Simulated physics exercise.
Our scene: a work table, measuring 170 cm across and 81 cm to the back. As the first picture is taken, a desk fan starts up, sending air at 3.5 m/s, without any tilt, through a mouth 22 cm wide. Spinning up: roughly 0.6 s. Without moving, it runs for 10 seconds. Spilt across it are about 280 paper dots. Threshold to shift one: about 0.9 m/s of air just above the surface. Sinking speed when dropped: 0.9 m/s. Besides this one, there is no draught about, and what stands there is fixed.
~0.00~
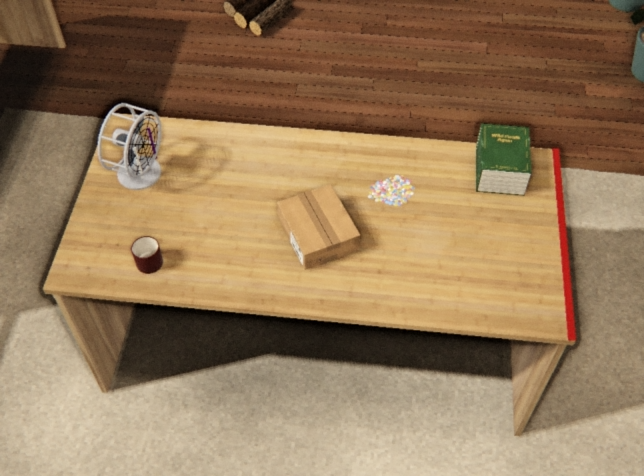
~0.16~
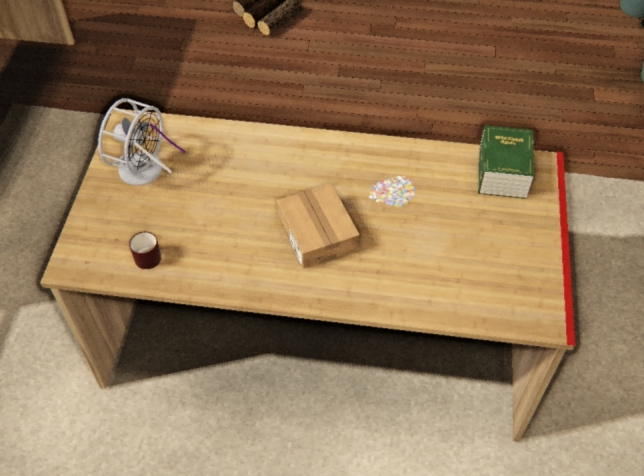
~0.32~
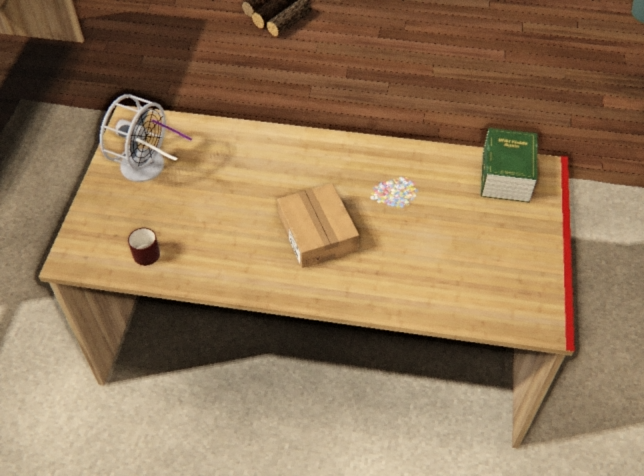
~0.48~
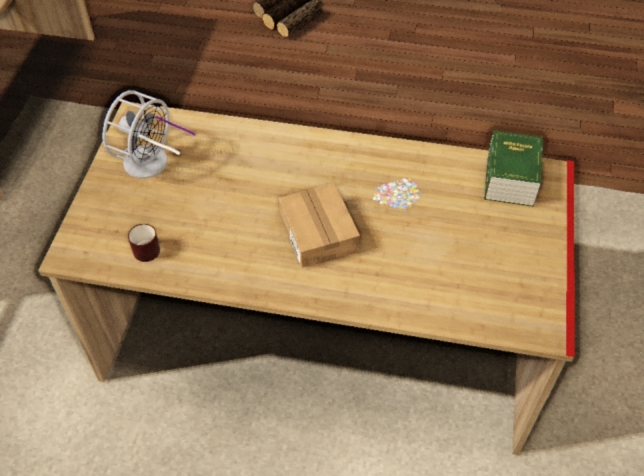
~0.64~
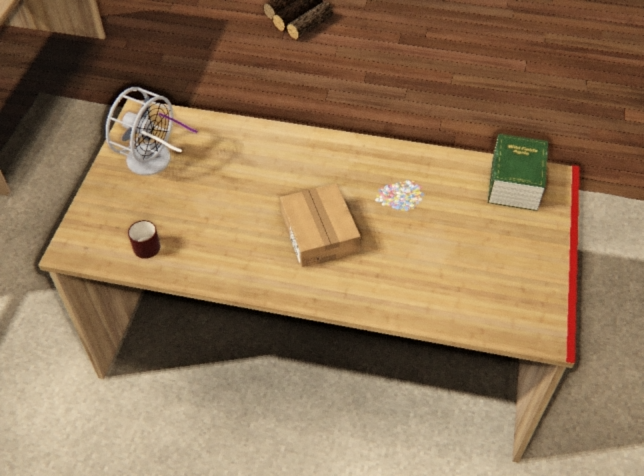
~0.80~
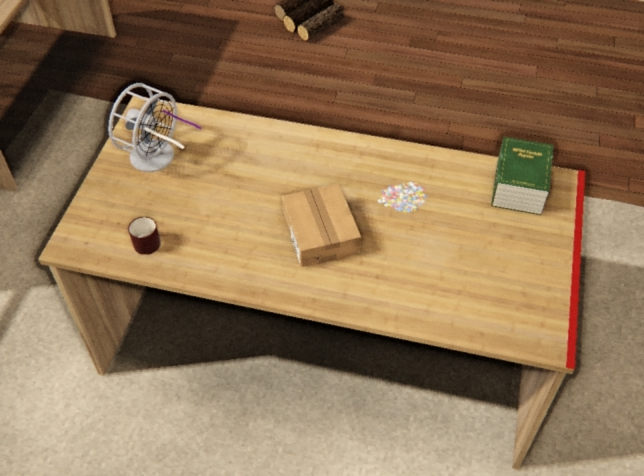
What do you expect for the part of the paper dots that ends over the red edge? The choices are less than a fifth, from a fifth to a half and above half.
The part past that edge will outnumber the rest.
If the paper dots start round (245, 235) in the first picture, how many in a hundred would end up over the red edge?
0 per cent.
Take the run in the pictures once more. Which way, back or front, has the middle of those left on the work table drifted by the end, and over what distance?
Shifted backward by about 10 cm.
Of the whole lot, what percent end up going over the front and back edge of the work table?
I'd guess close to 0 percent front and near 2 percent back.
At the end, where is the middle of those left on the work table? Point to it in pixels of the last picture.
I'd put it close to (491, 196) in the last view.
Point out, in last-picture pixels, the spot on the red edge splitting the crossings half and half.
I'd say roughly (580, 263).
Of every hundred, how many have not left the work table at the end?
Share at the end: Around 20 %.
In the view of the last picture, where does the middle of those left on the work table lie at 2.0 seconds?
Centre estimate: (468, 220) px.
After 2.0 s the count stands so, 0 % are over the red edge; the middle of those still in play is near (468, 220).
After 3.2 s the count stands so, 51 % are over the red edge; the middle of those still in play is near (488, 212).
After 5.5 s the count stands so, 70 % are over the red edge; the middle of those still in play is near (488, 199).
After 10.0 s, at the end, 75 % are over the red edge; the middle of those still in play is near (491, 196).
